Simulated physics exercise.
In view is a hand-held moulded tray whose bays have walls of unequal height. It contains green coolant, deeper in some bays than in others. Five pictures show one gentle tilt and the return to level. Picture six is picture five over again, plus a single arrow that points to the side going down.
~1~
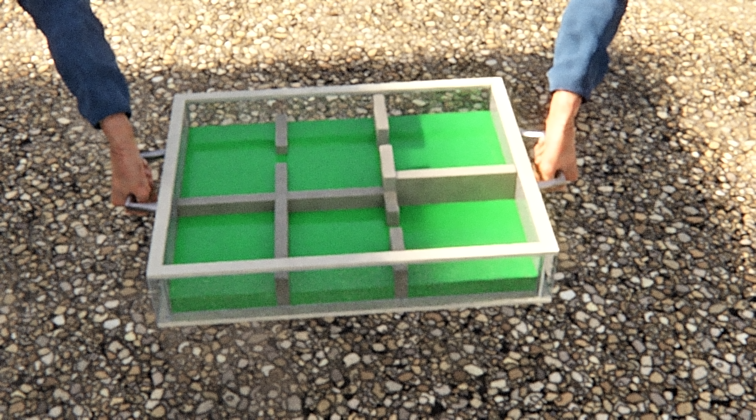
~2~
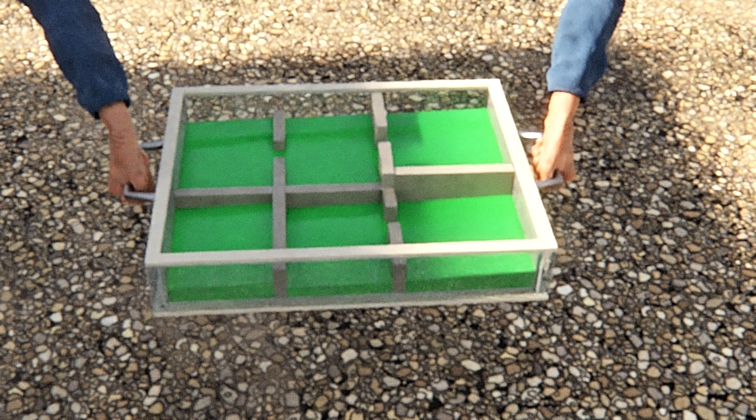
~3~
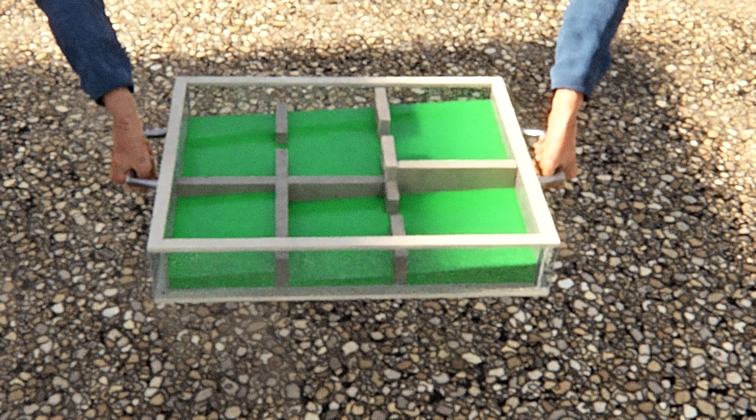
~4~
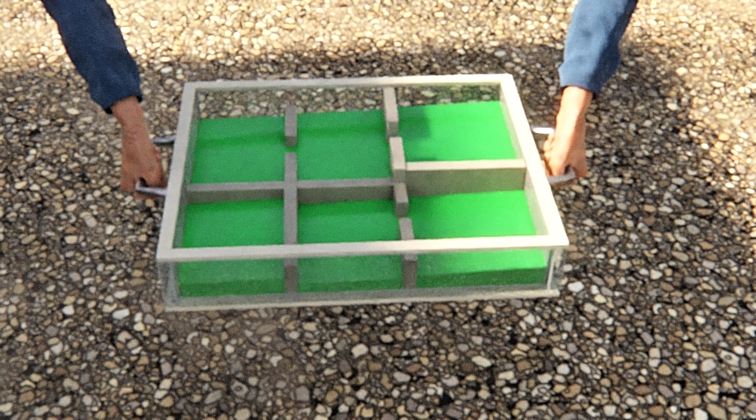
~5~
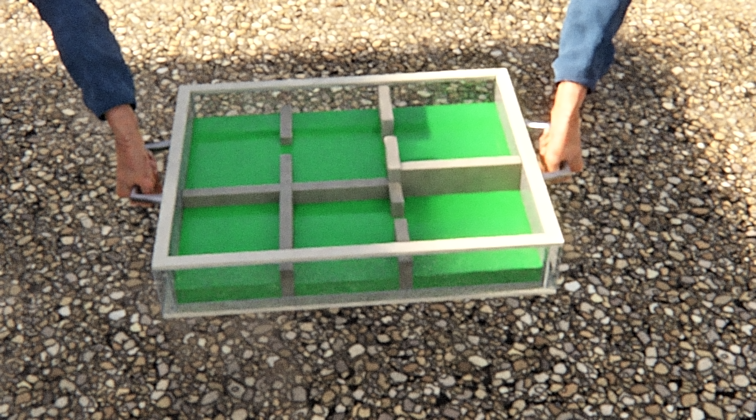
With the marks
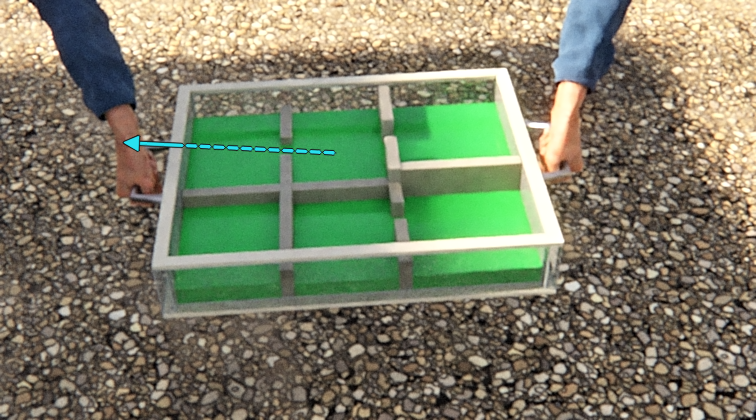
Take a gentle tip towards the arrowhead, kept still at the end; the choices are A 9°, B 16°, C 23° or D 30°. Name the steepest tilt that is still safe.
That is angle A.
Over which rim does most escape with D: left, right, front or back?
The left rim.
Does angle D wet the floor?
Yes, that goes wrong.
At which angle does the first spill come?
The answer is B.
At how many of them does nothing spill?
One.
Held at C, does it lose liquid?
Yes, it does.
The arrow ends at (129, 142).
With A, nothing spills; the back left bay holds the most.
With B, about 14 % goes over the rim.
With C, about 43 % goes over the rim.
With D, about 61 % goes over the rim.
